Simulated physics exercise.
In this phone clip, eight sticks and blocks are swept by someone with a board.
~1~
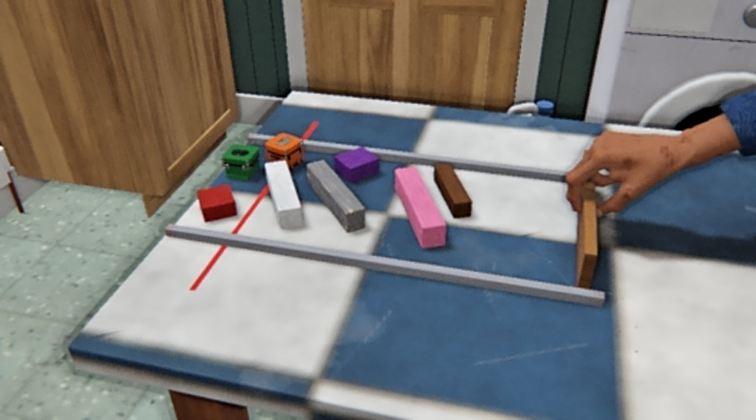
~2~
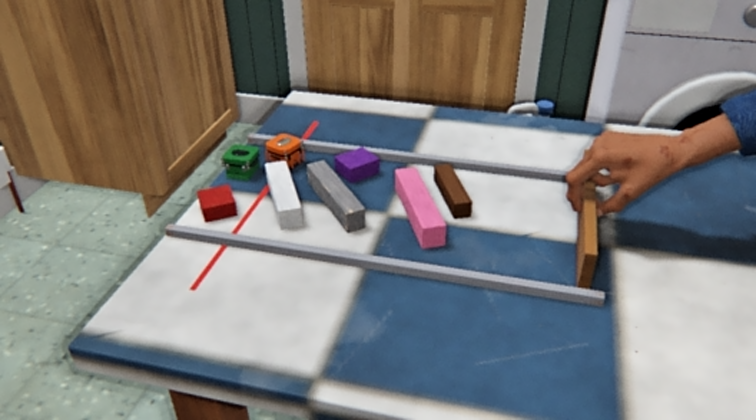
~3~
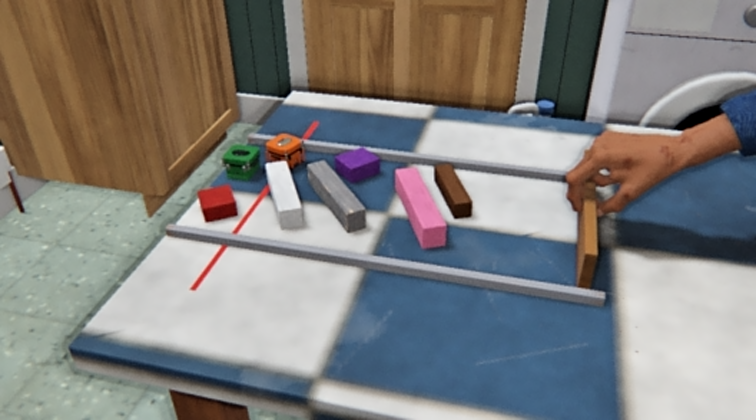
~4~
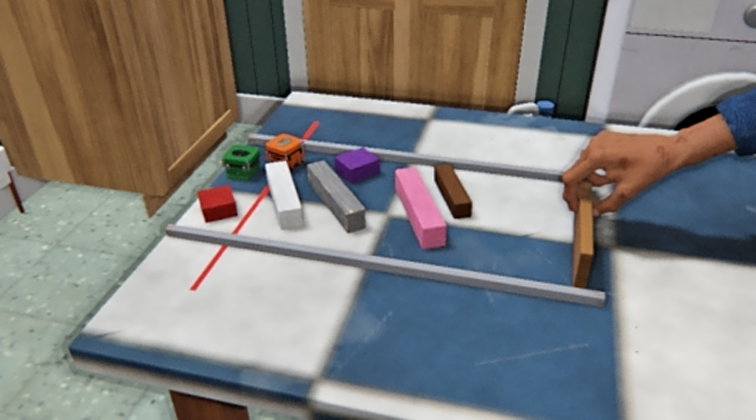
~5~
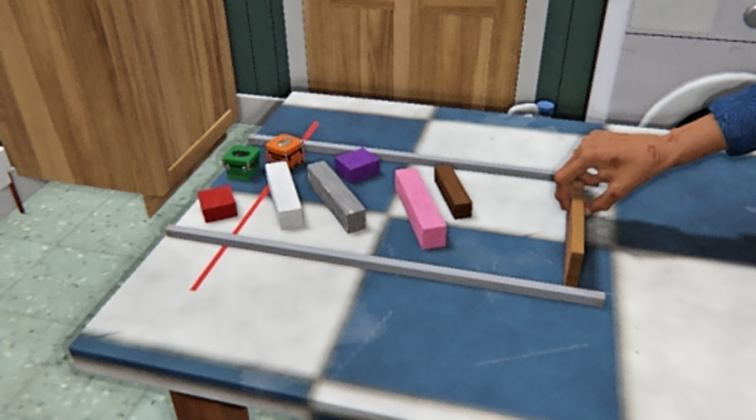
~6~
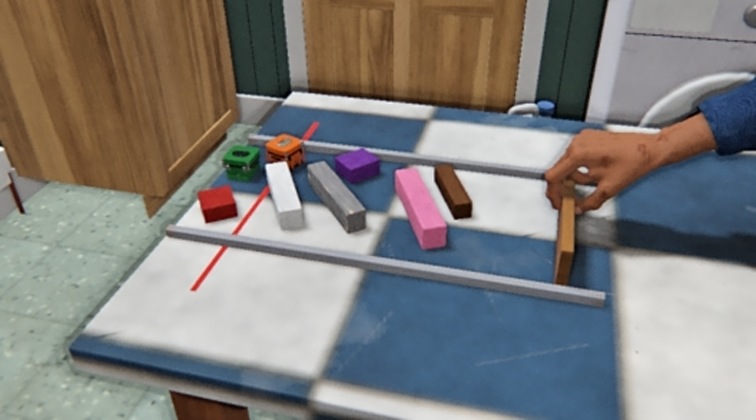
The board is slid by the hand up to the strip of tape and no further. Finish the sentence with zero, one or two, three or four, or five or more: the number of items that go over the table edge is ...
The number of items that go over the table edge is three or four.
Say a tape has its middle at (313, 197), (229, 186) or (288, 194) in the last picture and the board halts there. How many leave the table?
First 0, then 7, then 2.
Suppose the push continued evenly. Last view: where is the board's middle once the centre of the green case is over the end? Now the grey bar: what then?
For the green case, about (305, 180); for the grey bar, about (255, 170).
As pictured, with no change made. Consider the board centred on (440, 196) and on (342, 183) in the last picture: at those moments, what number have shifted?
Note: First position 2; second position 5.
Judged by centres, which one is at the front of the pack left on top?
It's the grey bar that is foremost.
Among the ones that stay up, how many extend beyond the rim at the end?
Answer: 1.
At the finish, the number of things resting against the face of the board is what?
That would be 2 of them.
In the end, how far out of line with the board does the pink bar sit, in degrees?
Out of line by around 20°.
Early on, none off yet; green case at rest near (243, 163); red block at rest near (218, 204); orange case at rest near (285, 153).
A while later, none off yet; green case travelled a little near (231, 161); red block moving near (211, 203); orange case travelled about its own width near (268, 153).
Finally, the number that fall off is three or four; lost, white bar, orange case, red block and green case.
